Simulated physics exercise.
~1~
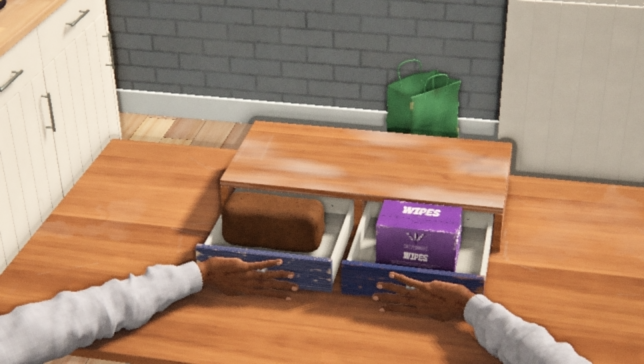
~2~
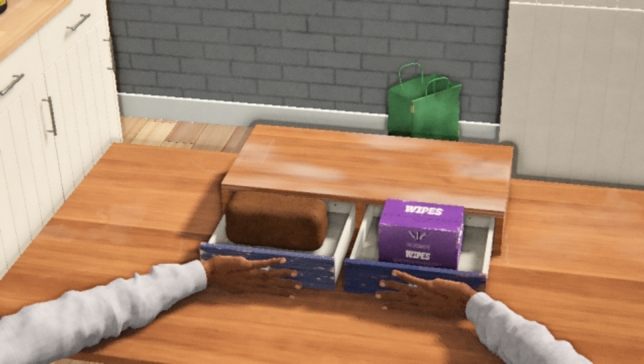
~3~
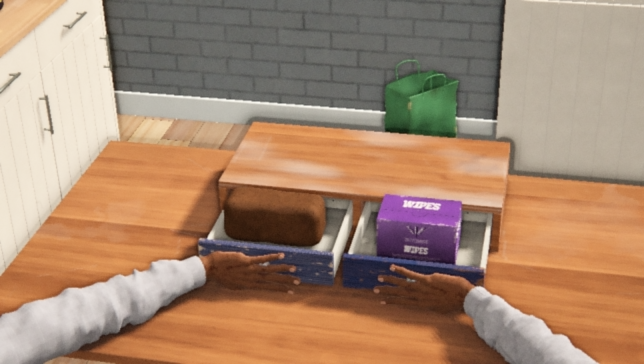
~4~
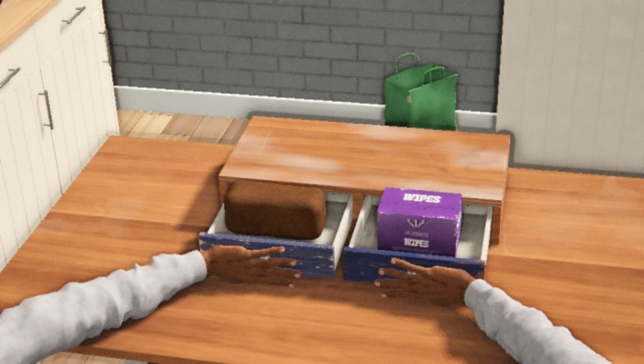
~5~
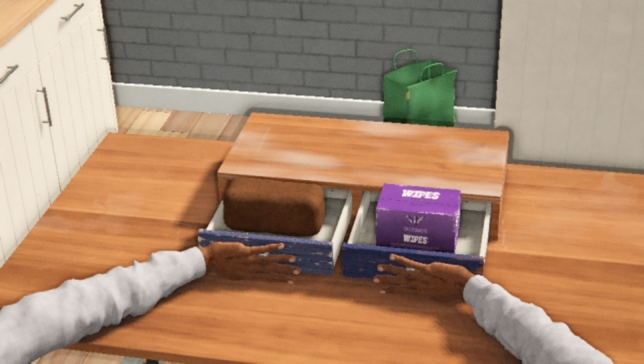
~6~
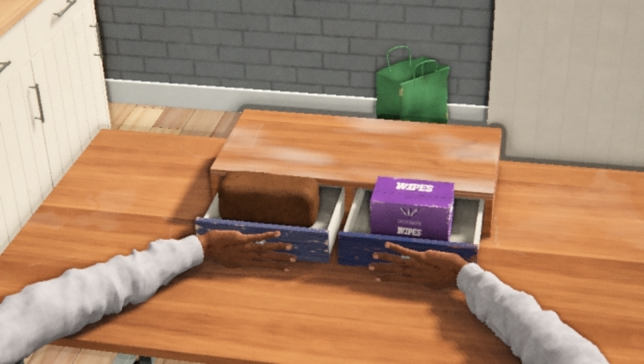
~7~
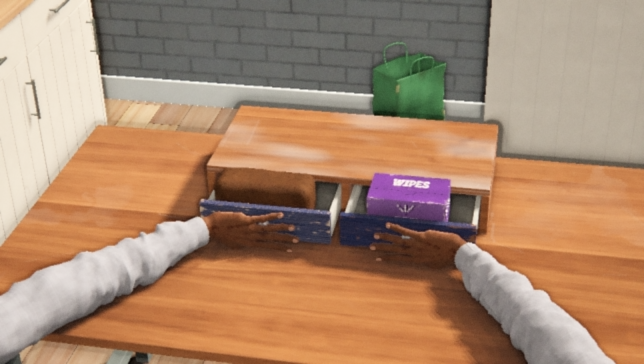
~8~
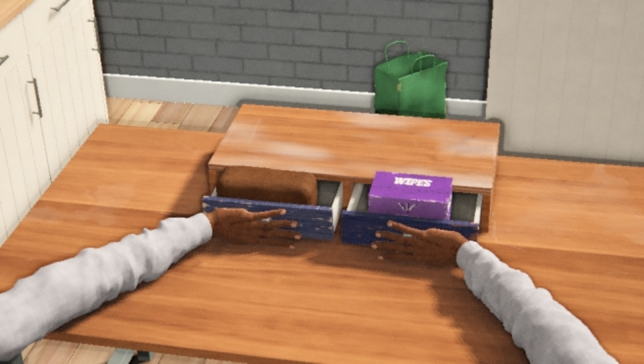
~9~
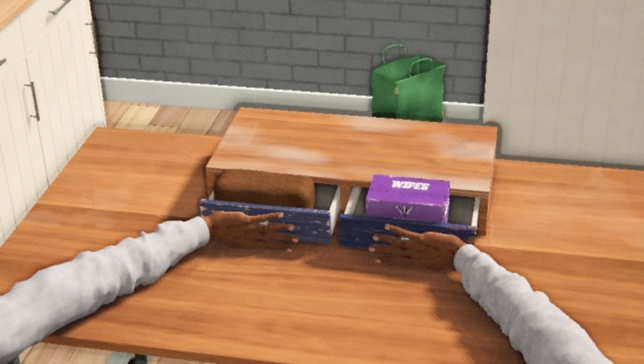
Two open blue-fronted drawers, side by side in a low wooden chest on a wooden table, are seen from above and in front, with the view swaying slightly. The left drawer holds a brown loaf, the right one a purple box of wipes, and a green bag stands behind by a grey brick wall. Two hands in pale sleeves rest against the fronts, barely moving them at first. Then the hands push both drawers a short way inward, carrying the loaf and box partly under the top. Both drawers stop, jammed partly open, with the hands still against them.
